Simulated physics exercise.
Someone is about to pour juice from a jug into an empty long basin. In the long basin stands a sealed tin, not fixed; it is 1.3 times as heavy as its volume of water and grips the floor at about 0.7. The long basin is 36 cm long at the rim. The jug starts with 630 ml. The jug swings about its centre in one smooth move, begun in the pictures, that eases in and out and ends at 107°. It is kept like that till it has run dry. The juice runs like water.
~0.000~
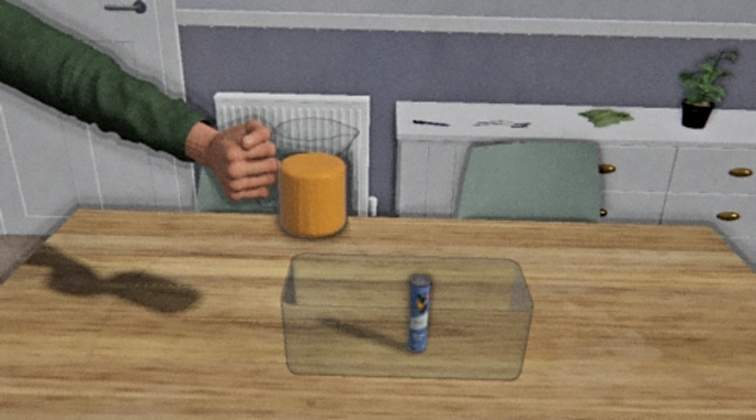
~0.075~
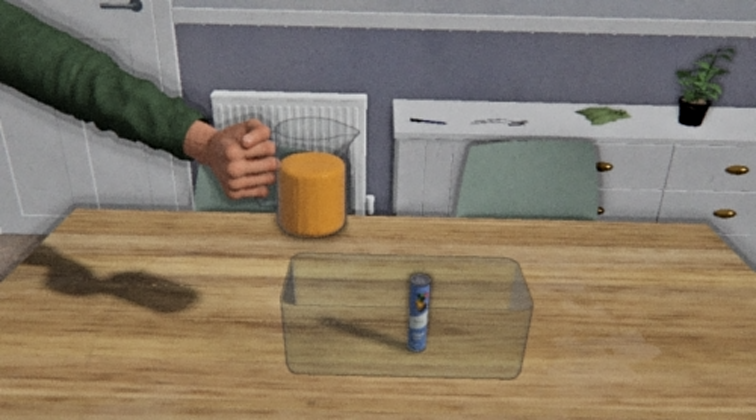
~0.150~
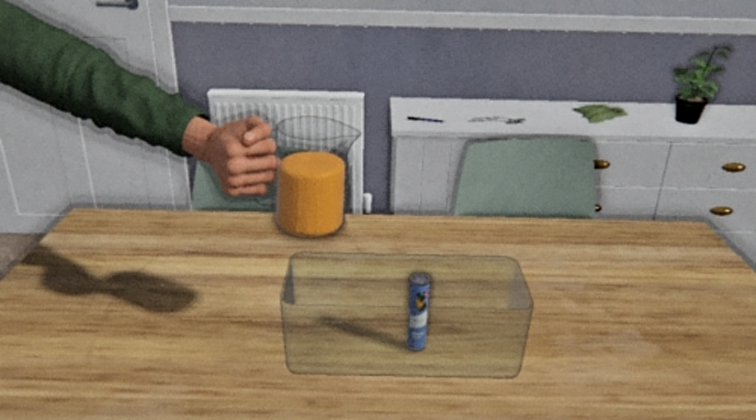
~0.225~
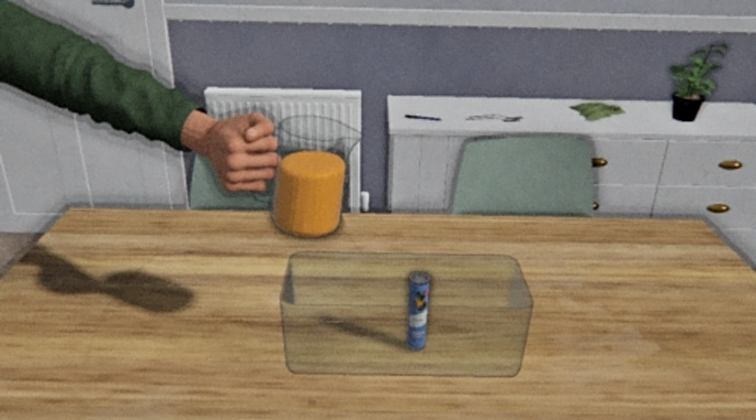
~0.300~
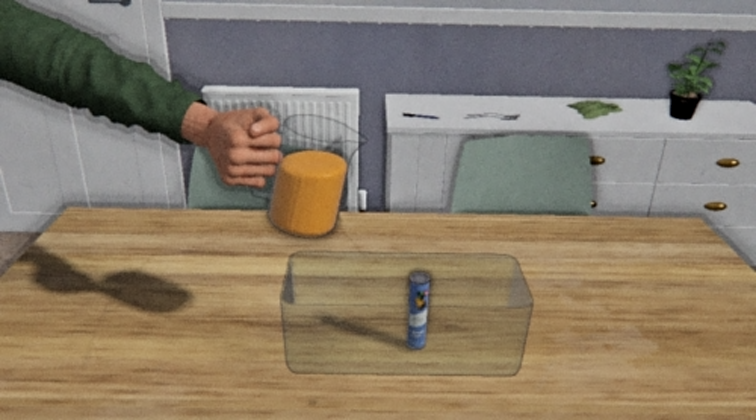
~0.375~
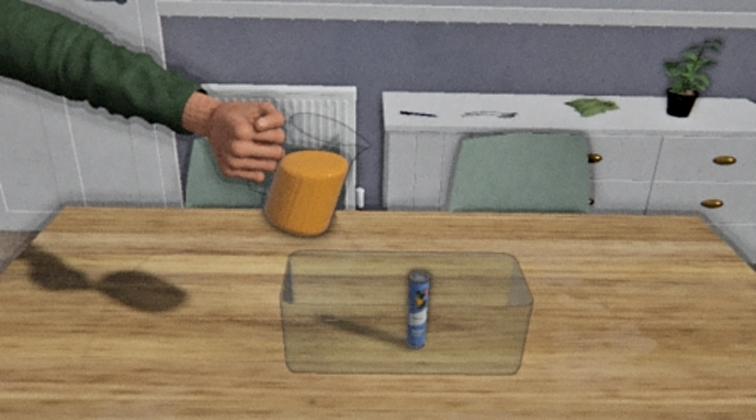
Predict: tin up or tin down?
The tin falls.
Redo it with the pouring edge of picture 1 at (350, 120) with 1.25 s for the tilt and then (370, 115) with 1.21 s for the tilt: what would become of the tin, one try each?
First it goes over; then it goes over.
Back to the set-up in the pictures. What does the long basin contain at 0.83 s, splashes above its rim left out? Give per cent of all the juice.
About 0 per cent.
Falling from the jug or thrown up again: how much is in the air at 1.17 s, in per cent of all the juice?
Near 24 in a hundred.
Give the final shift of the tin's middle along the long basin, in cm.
About 8.5 cm.
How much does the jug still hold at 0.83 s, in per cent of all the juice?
Near 94 in a hundred.
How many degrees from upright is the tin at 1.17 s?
Near 5° from upright.
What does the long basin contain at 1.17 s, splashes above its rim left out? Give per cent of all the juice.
About 34 per cent.
Then, 0.83 s in, the tilt is 69° and 95 per cent is still to pour; the tin stands where it began.
Then, 1.17 s in, the tilt is 100° and 42 per cent is still to pour; the tin stands where it began.
Then, 1.52 s in, the tilt is 107° and 5 per cent is still to pour; the tin lies on its side.
Then, 1.90 s in, the tilt is 107° and 0 per cent is still to pour; the tin lies on its side.
Finally, the tin lies on its side.
